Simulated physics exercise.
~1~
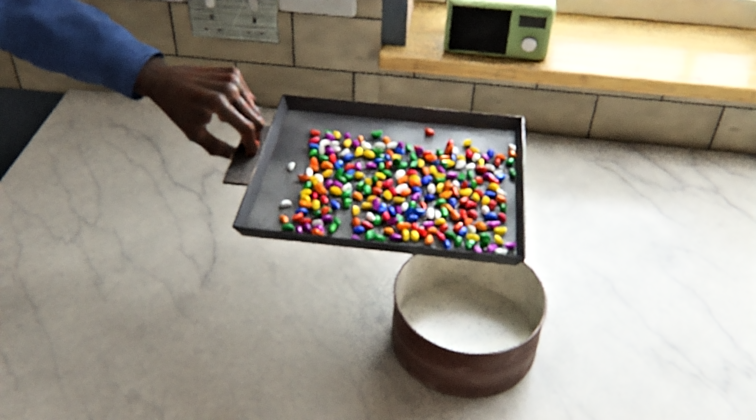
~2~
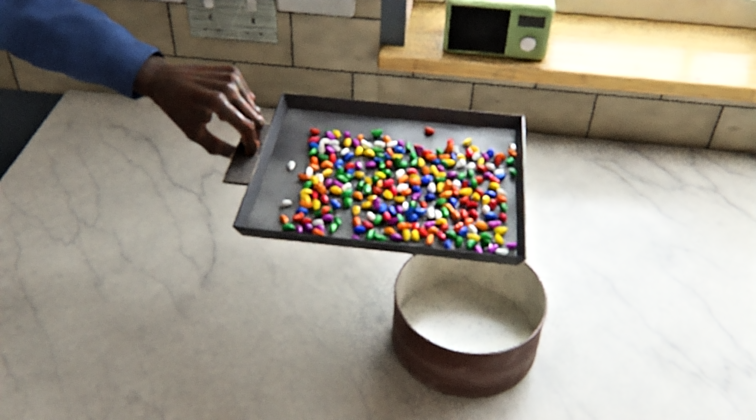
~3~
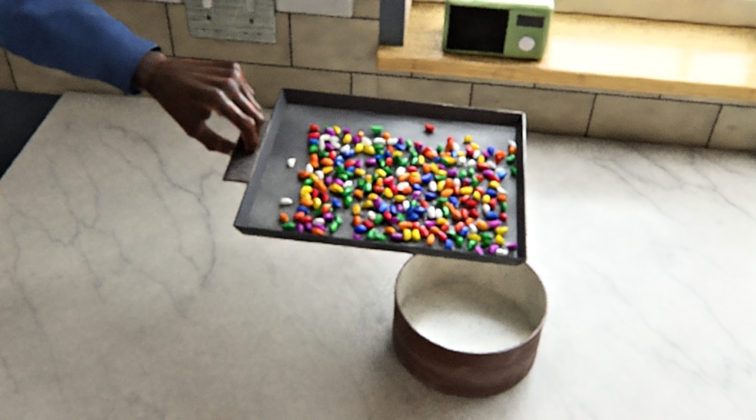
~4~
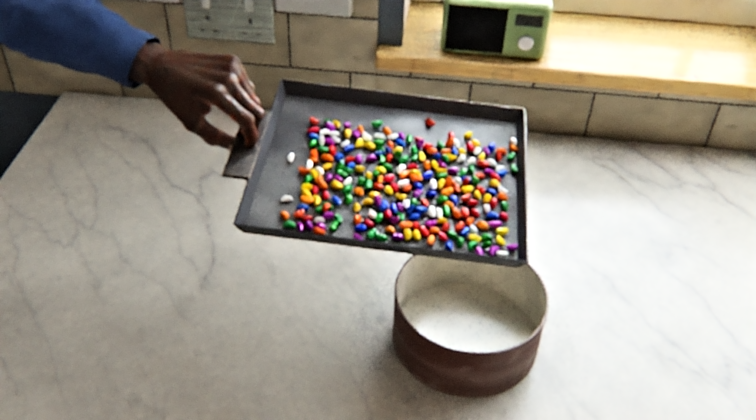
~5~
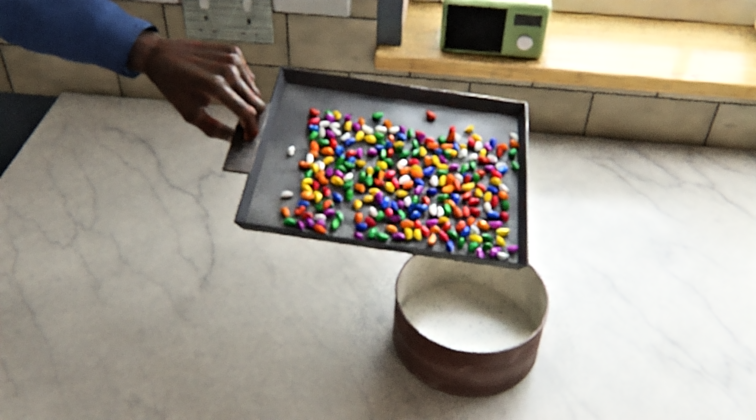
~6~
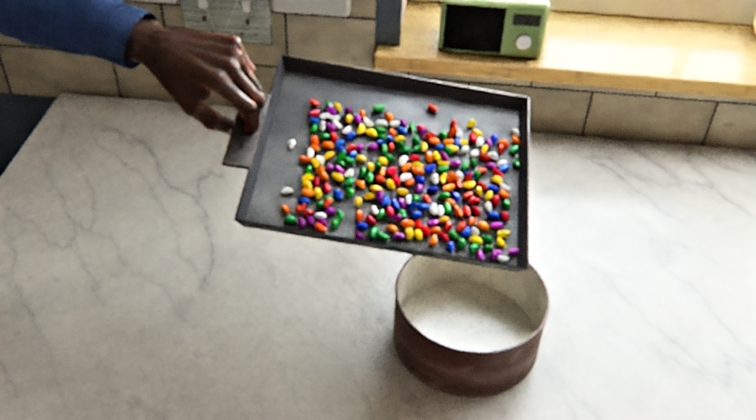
A dark tray covered in colourful jelly beans slowly tilted above a pot on the counter, its far side rising as a hand gripped it at the left, while the beans stayed spread across it.
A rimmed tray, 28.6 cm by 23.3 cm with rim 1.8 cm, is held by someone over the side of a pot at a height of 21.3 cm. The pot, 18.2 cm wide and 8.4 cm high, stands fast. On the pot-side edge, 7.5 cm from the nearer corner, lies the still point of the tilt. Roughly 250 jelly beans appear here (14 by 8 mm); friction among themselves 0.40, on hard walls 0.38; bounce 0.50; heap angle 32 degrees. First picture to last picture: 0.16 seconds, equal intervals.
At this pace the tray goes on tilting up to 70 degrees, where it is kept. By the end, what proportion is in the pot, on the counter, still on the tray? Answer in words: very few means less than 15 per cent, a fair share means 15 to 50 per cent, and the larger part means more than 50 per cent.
Pot: A fair share. Counter: The larger part. Tray: Very few.
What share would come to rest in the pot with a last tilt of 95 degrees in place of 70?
You'd end up with some 40 % in the pot.
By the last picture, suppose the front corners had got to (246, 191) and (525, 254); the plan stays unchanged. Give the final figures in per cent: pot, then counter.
Per cent by place - pot 10, counter 80.
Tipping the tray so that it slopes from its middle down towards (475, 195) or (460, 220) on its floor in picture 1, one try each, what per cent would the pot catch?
Near 5 and 10 percent, in that order.
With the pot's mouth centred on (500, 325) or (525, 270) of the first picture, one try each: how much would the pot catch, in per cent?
The shares would be near 80 and 0 per cent respectively.
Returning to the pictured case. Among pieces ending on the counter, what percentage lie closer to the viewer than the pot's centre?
Near 100 in a hundred.
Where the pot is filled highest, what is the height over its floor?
Some 1.0 cm above the floor.
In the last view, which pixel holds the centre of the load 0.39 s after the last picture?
(456, 233) or thereabouts.
Then, 0.24 s after the last picture, tilt 42 degrees; the tray holds 100 %, the pot 0 %.
Then, 0.39 s after the last picture, tilt 61 degrees; the tray holds 100 %, the pot 0 %.
Then, 0.67 s after the last picture, tilt 70 degrees; the tray holds 20 %, the pot 15 %.
In the end, pot 25 %, counter 70 %, tray 5 %.
